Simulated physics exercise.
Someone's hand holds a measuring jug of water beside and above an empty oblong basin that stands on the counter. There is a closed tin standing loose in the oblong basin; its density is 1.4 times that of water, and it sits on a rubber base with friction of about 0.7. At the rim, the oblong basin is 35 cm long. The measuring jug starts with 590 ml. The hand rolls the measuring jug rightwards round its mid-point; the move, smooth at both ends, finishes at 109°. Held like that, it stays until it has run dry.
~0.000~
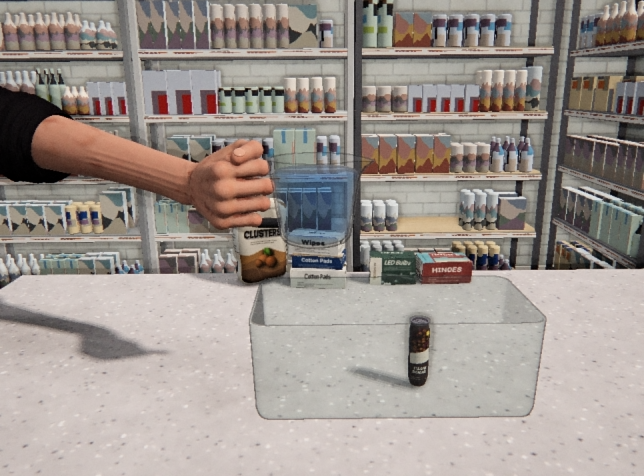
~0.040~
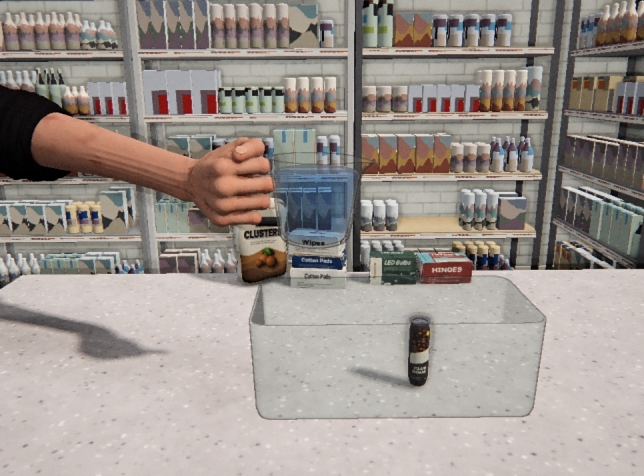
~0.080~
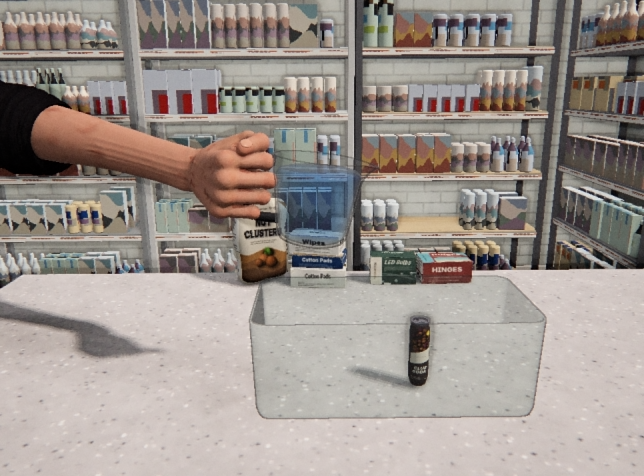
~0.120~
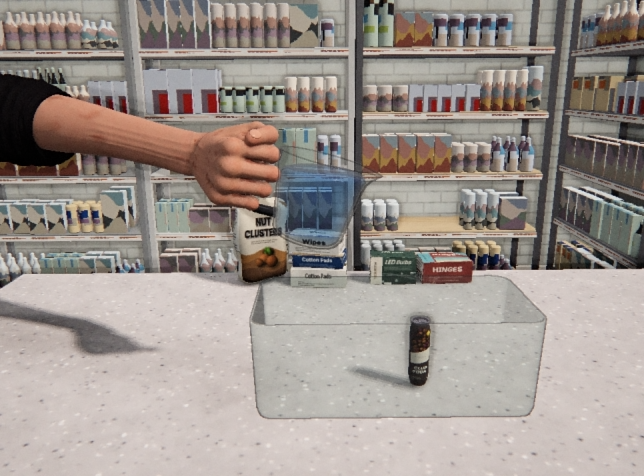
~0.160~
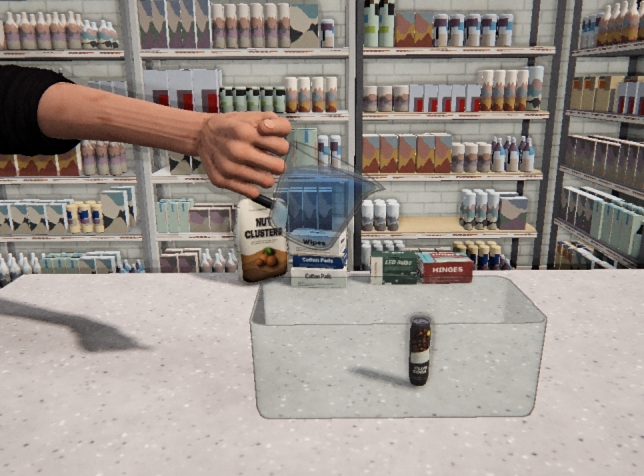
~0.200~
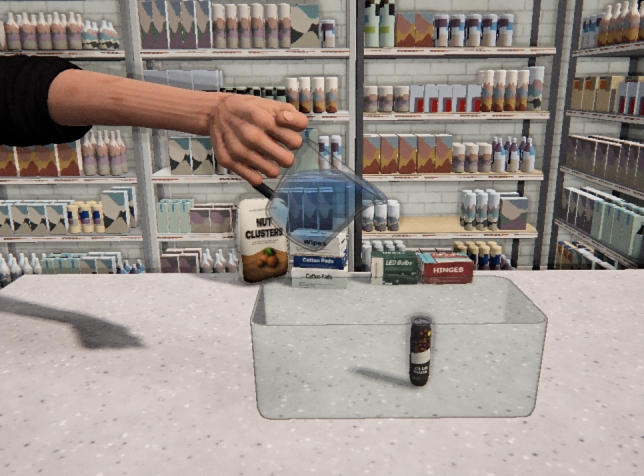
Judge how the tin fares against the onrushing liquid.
It gets bowled over.
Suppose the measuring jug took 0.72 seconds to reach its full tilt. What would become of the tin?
The tin tips over.
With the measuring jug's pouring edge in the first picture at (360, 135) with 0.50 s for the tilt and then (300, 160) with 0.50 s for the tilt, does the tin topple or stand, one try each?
First it goes over; then it keeps standing.
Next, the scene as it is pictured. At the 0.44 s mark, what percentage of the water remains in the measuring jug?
I reckon about 34 in a hundred is still held.
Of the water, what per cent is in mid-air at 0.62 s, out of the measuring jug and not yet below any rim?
Airborne fraction: Approx. 6 %.
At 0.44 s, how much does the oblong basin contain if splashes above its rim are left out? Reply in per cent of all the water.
The basin holds roughly 36 in a hundred parts at that moment.
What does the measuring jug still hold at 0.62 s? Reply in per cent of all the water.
Share remaining: Approx. 4 %.
Then, 0.44 s in, the tilt is 105° and 34 per cent is still to pour; the tin stands where it began.
Then, 0.62 s in, the tilt is 109° and 4 per cent is still to pour; the tin leans 11°.
Then, 0.80 s in, the tilt is 109° and 0 per cent is still to pour; the tin lies on its side.
Then, 1.00 s in, the tilt is 109° and 0 per cent is still to pour; the tin lies on its side.
Finally, the tin lies on its side.
